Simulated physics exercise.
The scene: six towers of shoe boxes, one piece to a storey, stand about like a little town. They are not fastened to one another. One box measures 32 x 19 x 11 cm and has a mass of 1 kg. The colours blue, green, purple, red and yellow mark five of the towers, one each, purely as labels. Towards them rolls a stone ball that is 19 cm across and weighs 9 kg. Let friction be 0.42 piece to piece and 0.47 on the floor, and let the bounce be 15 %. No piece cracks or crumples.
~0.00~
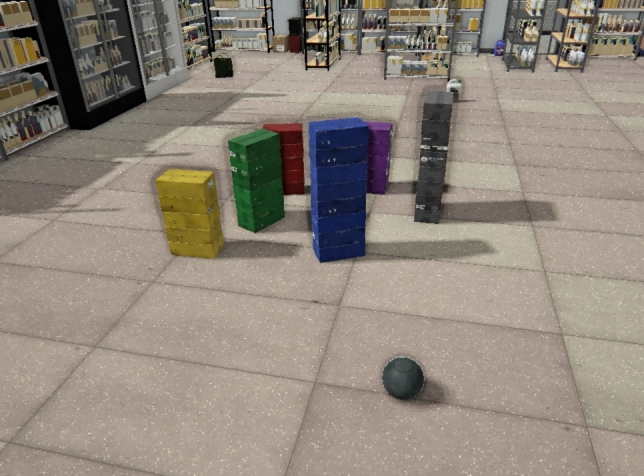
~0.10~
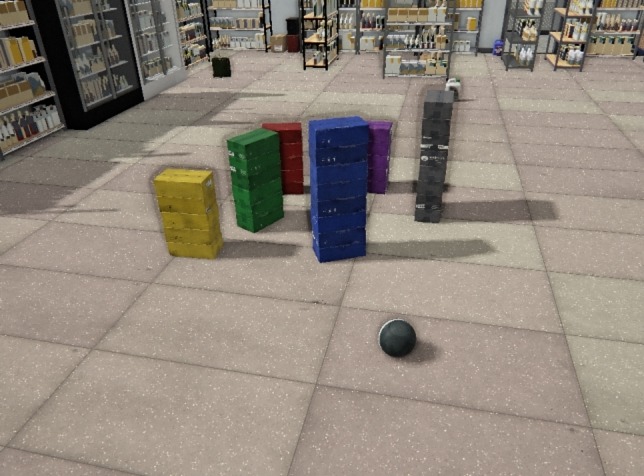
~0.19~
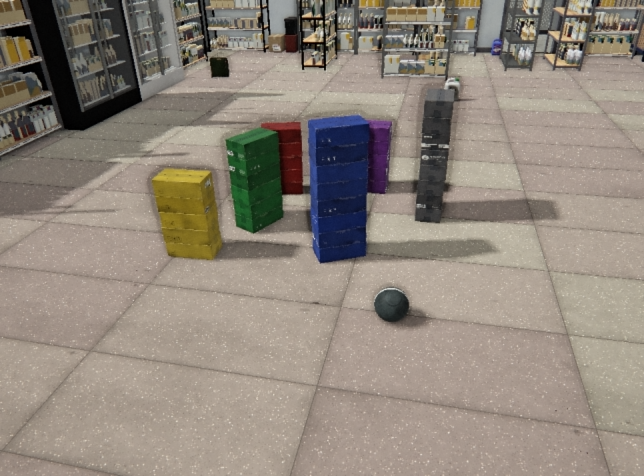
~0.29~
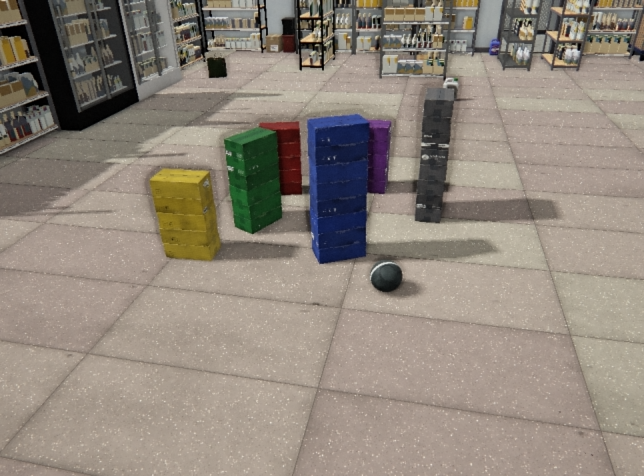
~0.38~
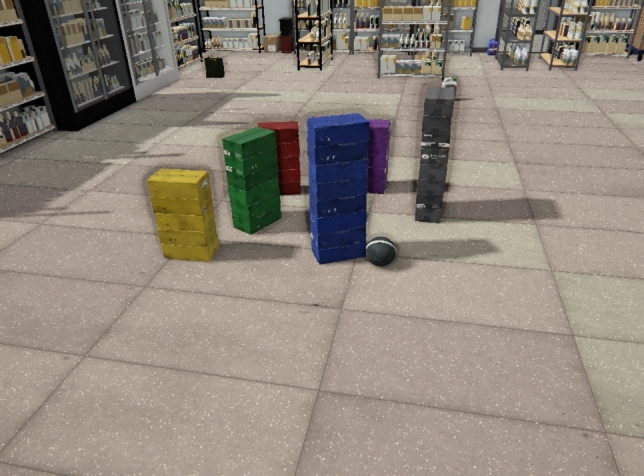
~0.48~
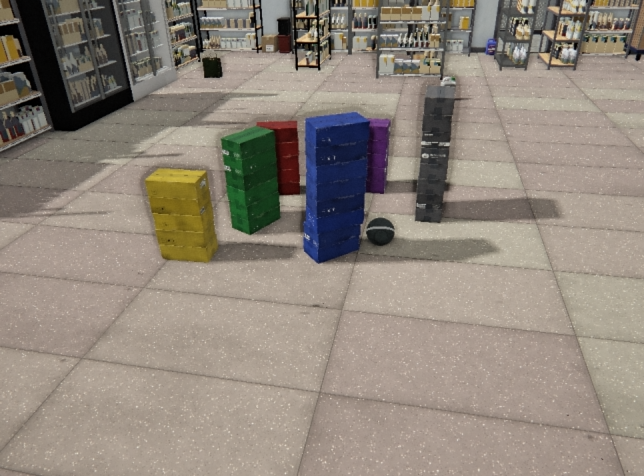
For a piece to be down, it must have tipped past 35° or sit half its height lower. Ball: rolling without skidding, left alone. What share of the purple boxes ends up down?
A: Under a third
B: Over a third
The answer is B.
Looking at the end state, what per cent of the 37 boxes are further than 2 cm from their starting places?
The share is 25 per cent.
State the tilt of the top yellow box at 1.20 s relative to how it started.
Angle from initial pose, roughly 0 deg - estimate.
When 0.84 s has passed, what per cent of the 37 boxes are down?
By that time it is 0 percent.
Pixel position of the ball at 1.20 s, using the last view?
Around (385, 150).
After 0.84 s, ball still moving; none of the 5 purple boxes down (0 of 37 in all colours); top purple box 10° from how it stood; top blue box 12 mm from its place.
After 1.20 s, ball still moving; 3 of the 5 purple boxes down (3 of 37 in all colours); top purple box 54° from how it stood, 12 cm lower; top blue box 11 mm from its place.
After 1.84 s, ball still moving; 3 of the 5 purple boxes down (3 of 37 in all colours); top purple box on its side; top blue box 11 mm from its place.
In the end (3.3 s), ball rolling away; 3 of the 5 purple boxes down (3 of 37 in all colours); top purple box on its side; top blue box 11 mm from its place. That is 60 per cent. From the last view, middles, top purple box near (385, 188), top blue box near (336, 128).
